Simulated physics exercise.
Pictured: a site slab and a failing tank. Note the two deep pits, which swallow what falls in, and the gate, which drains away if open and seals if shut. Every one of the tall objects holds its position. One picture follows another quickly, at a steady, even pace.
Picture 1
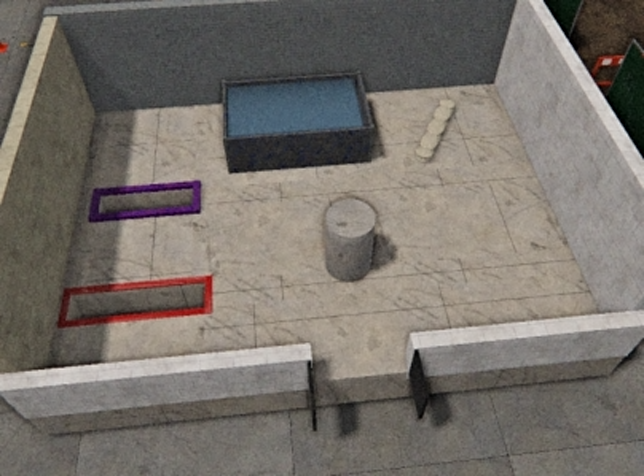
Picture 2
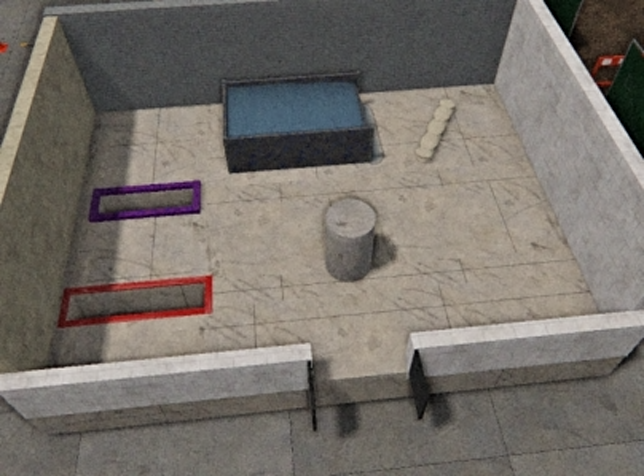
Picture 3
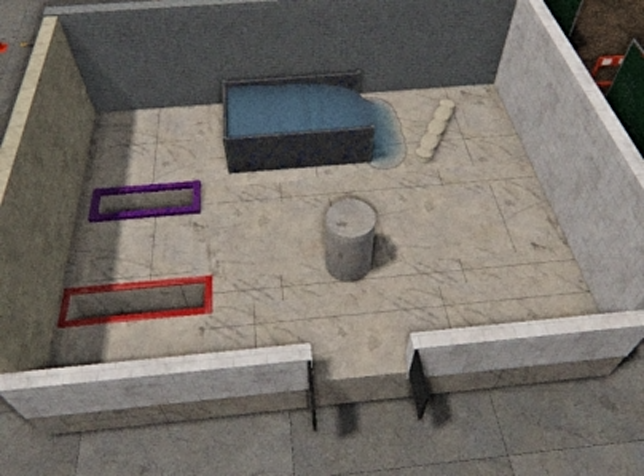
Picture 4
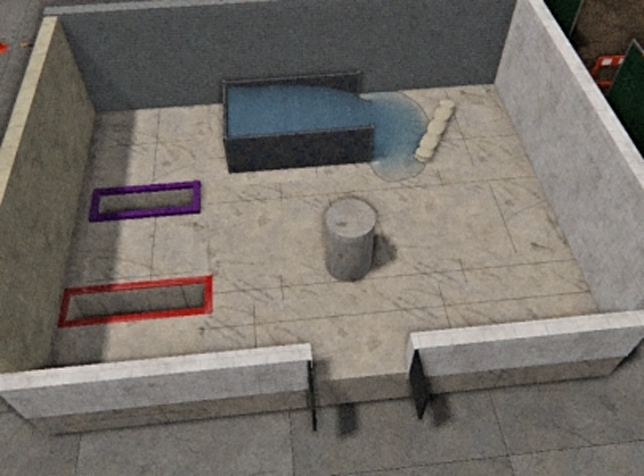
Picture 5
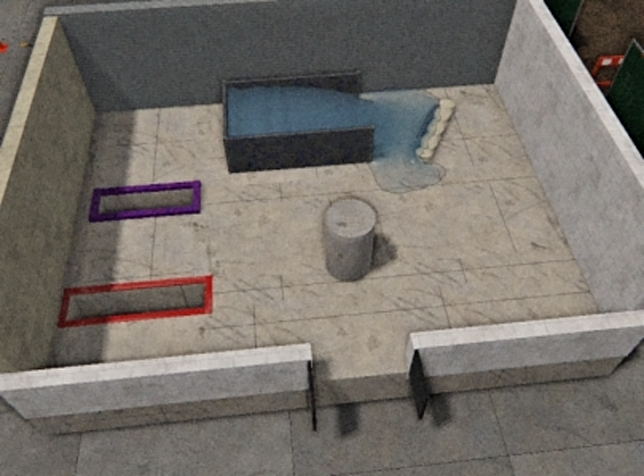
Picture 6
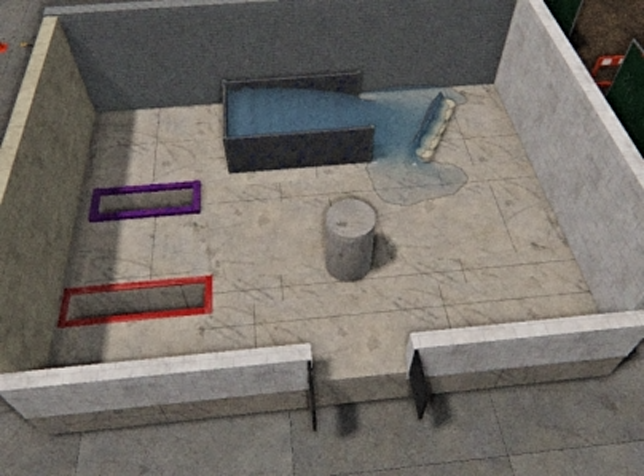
The footage shows a walled slab with a grey cylinder, purple and red rimmed pits and a dark tank, whose water pours from its right side, spreads across the floor to a row of pale rounded objects, and extends toward the viewer.
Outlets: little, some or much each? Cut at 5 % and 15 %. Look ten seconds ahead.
The gate: Some. The red pit: Some. The purple pit: Little.
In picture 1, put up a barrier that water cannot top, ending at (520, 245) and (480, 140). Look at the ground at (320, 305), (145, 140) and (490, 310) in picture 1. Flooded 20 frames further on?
Result, listed order: Spot 1 kept clear of the flood, spot 2 kept clear of the flood, spot 3 reached by the flood.
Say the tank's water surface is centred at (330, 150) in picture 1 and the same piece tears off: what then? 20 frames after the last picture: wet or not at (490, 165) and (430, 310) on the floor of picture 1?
The first spot ends up waterlogged, while the second ends up waterlogged.
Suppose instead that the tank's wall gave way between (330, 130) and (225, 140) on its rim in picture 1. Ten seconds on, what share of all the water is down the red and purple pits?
Estimates in per cent: Red 40, purple 0.
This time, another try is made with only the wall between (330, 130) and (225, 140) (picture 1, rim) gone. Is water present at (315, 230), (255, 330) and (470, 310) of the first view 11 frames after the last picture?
Well, the first is hit by the spill, the next hit by the spill, the last hit by the spill.
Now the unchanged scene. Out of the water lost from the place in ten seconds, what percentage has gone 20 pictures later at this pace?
Share gone: About 0 %.
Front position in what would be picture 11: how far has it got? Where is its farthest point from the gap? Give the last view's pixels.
Close to (542, 212).
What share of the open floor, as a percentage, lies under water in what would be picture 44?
65 %.
A moment on, water covers 20 % of the floor; the gate 0 %, the red pit 0 %, the purple pit 0 %.
Next, water covers 35 % of the floor; the gate 0 %, the red pit 0 %, the purple pit 0 %.
Then, water covers 45 % of the floor; the gate 0 %, the red pit 0 %, the purple pit 0 %.
Later, water covers 65 % of the floor; the gate 2 %, the red pit 0 %, the purple pit 0 %.
In the end, water covers 95 % of the floor; the gate 7 %, the red pit 8 %, the purple pit 0 %.
